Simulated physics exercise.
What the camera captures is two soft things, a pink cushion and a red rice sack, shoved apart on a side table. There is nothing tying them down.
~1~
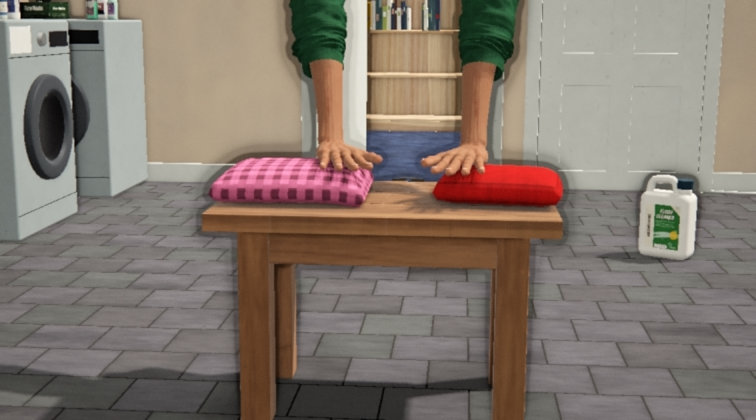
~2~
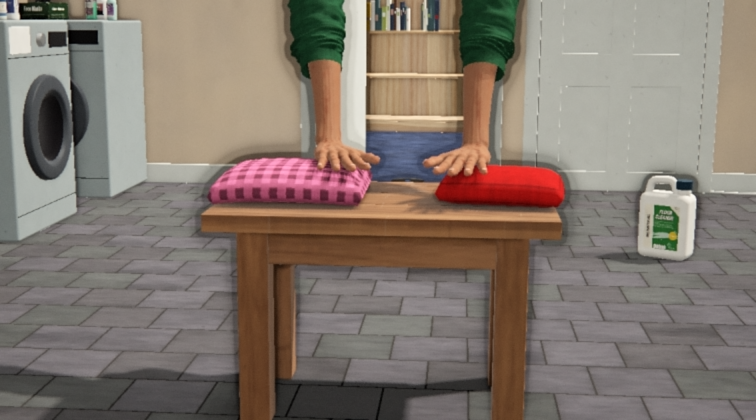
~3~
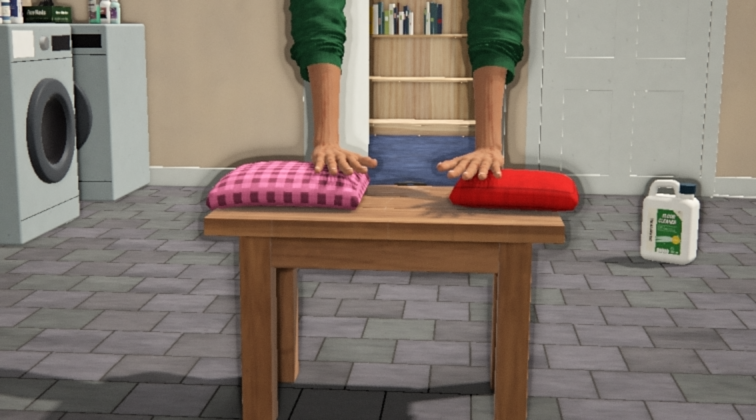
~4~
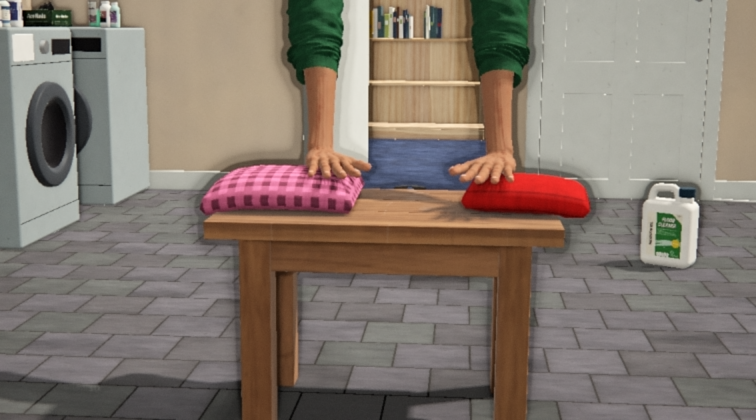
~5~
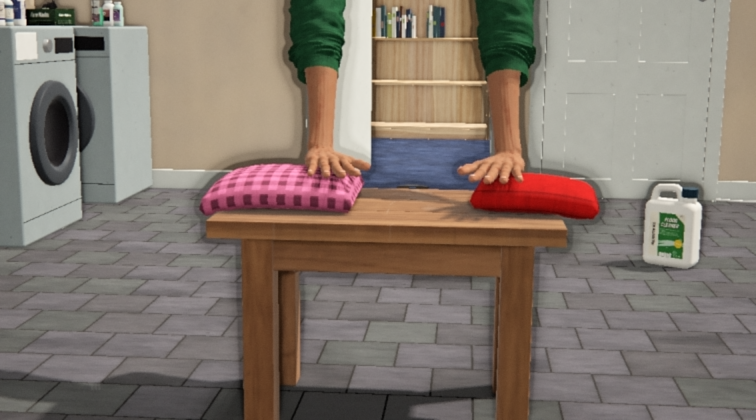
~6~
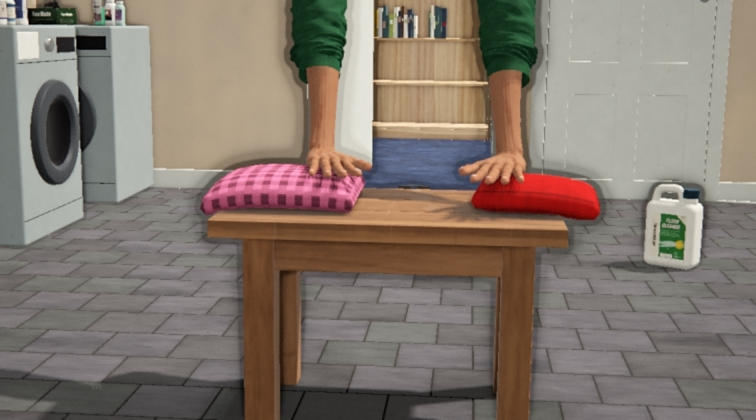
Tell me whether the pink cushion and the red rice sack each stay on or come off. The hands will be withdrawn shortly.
For each: Pink cushion - on, red rice sack - on.
Then, 0.54 s past the final frame, cushion unmoved; rice sack unmoved.
When it is over, cushion unmoved; rice sack unmoved. The pink cushion stays up there and the red rice sack remains on top.
